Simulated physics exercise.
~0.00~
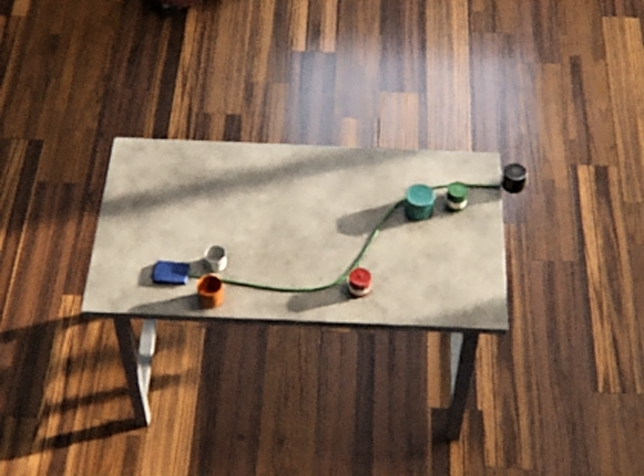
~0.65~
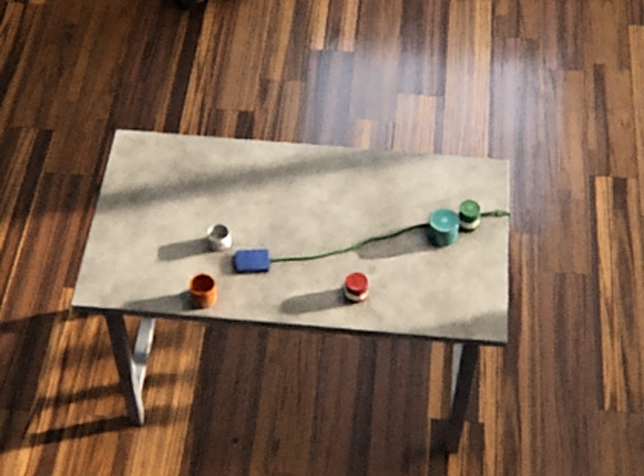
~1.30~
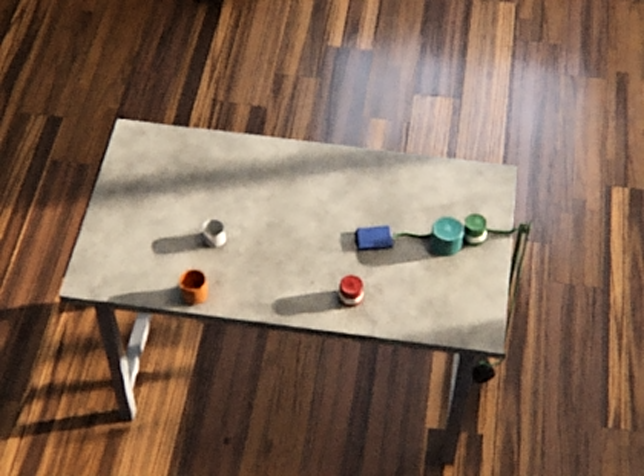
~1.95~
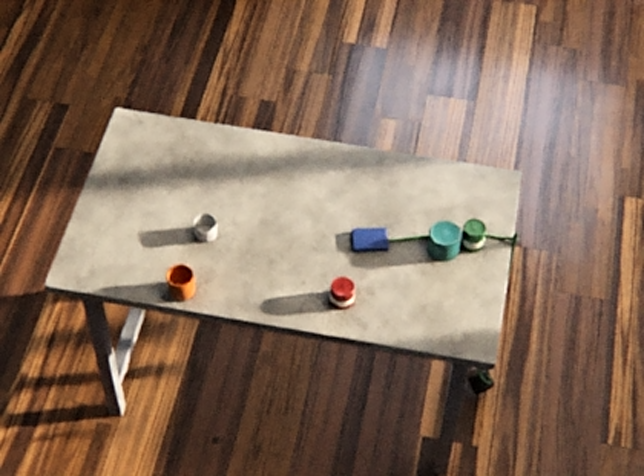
On a grey table above a wooden floor, a black cylinder dropped off the right side, pulling a green cable that dragged the blue block rightward past the cups and nudged two green containers, until the block stopped beside them and the cylinder hung below.
